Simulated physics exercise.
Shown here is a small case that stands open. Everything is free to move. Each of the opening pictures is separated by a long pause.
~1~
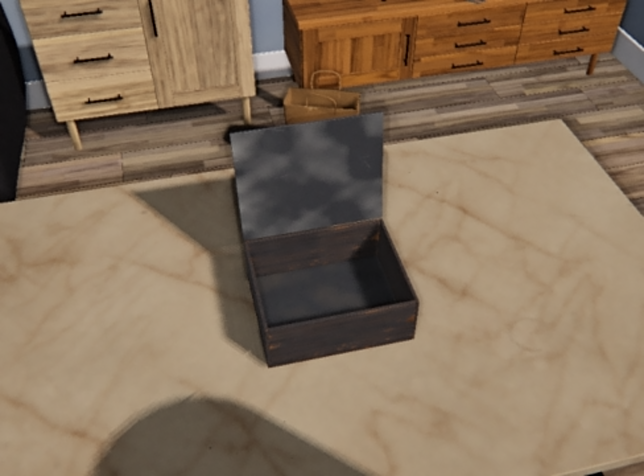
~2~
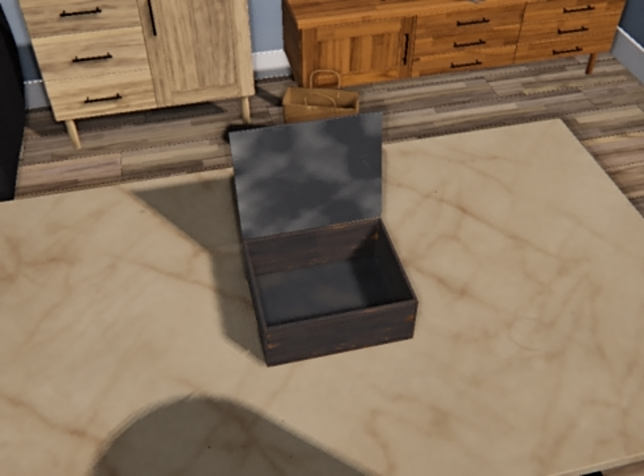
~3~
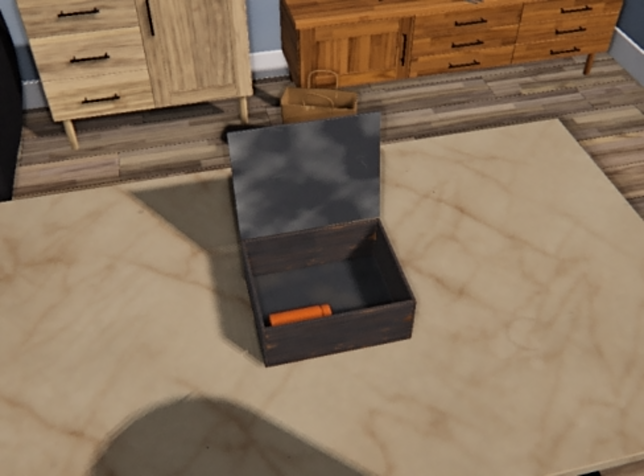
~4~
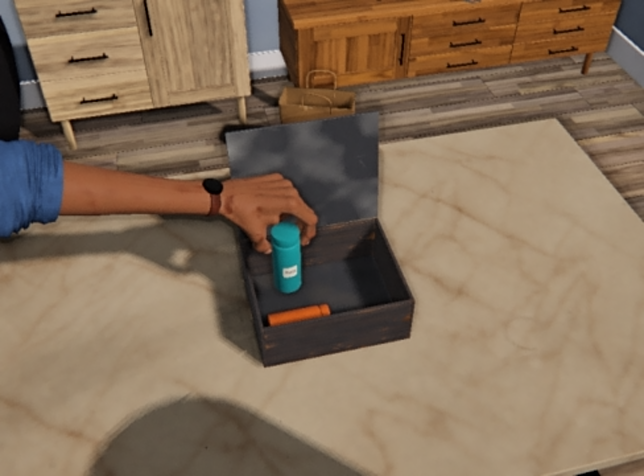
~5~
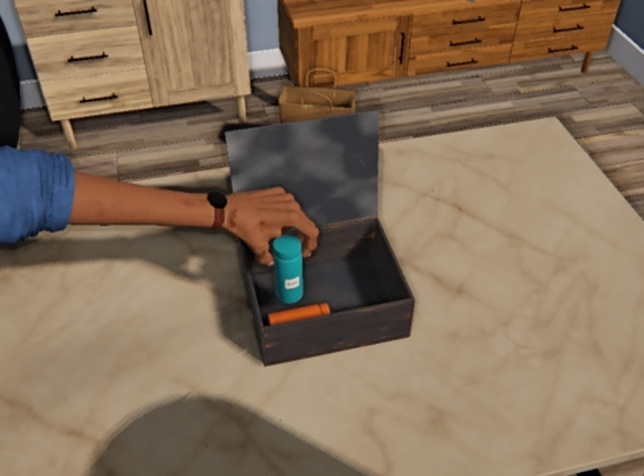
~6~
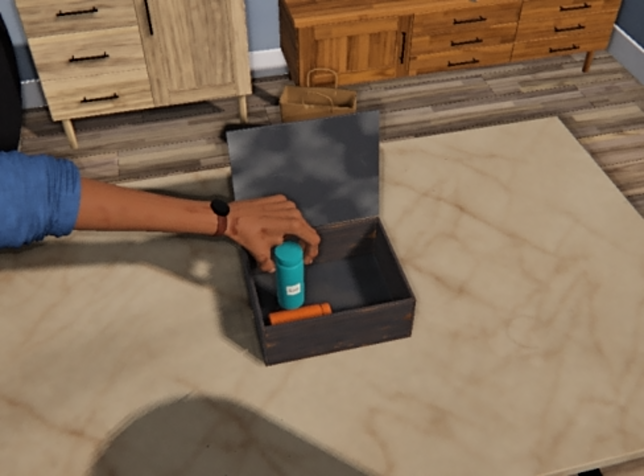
A hand on a blue-sleeved arm with a dark wristband reaches in from the left over a pale marble-like tabletop, seen from above at an angle, with wooden cabinets and a brown bag behind. An open dark box sits in the middle, empty at first, then holding an orange cylinder near its front. The hand lowers a turquoise shaker upright into the box beside it, the camera practically still.
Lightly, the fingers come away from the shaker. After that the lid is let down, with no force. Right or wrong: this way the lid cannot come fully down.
Wrong, the lid comes fully down.
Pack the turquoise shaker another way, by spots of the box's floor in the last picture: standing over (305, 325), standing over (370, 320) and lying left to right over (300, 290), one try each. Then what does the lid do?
So, one: It drops fully; two: It remains raised; three: It drops fully.
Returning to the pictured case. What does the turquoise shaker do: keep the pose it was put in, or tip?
After all that, it finishes out of line.
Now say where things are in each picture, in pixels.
In the first frame, the last thing is not in view yet.
In the second frame, the last thing is not in view yet.
In the third frame, the last thing is not in view yet.
The fourth frame shows coming down; turquoise shaker (287, 258).
The fifth frame shows coming down; turquoise shaker (288, 269).
The sixth frame shows in place under the hand; turquoise shaker (290, 276).
Then, 0.40 s later than the last frame, turquoise shaker on its side near (287, 292); orange shaker moved about its own width.
Then, 1.40 s later than the last frame, lid 73° above the rim; turquoise shaker on its side near (287, 292).
Then, 1.70 s later than the last frame, lid 47° above the rim; turquoise shaker on its side near (287, 292).
Then, 2.00 s later than the last frame, lid 11° above the rim; turquoise shaker on its side near (287, 292).
When it is over, lid shut; lying over in the box, turquoise shaker; orange shaker as before. End places, in pixels of the last picture, turquoise shaker near (287, 292).
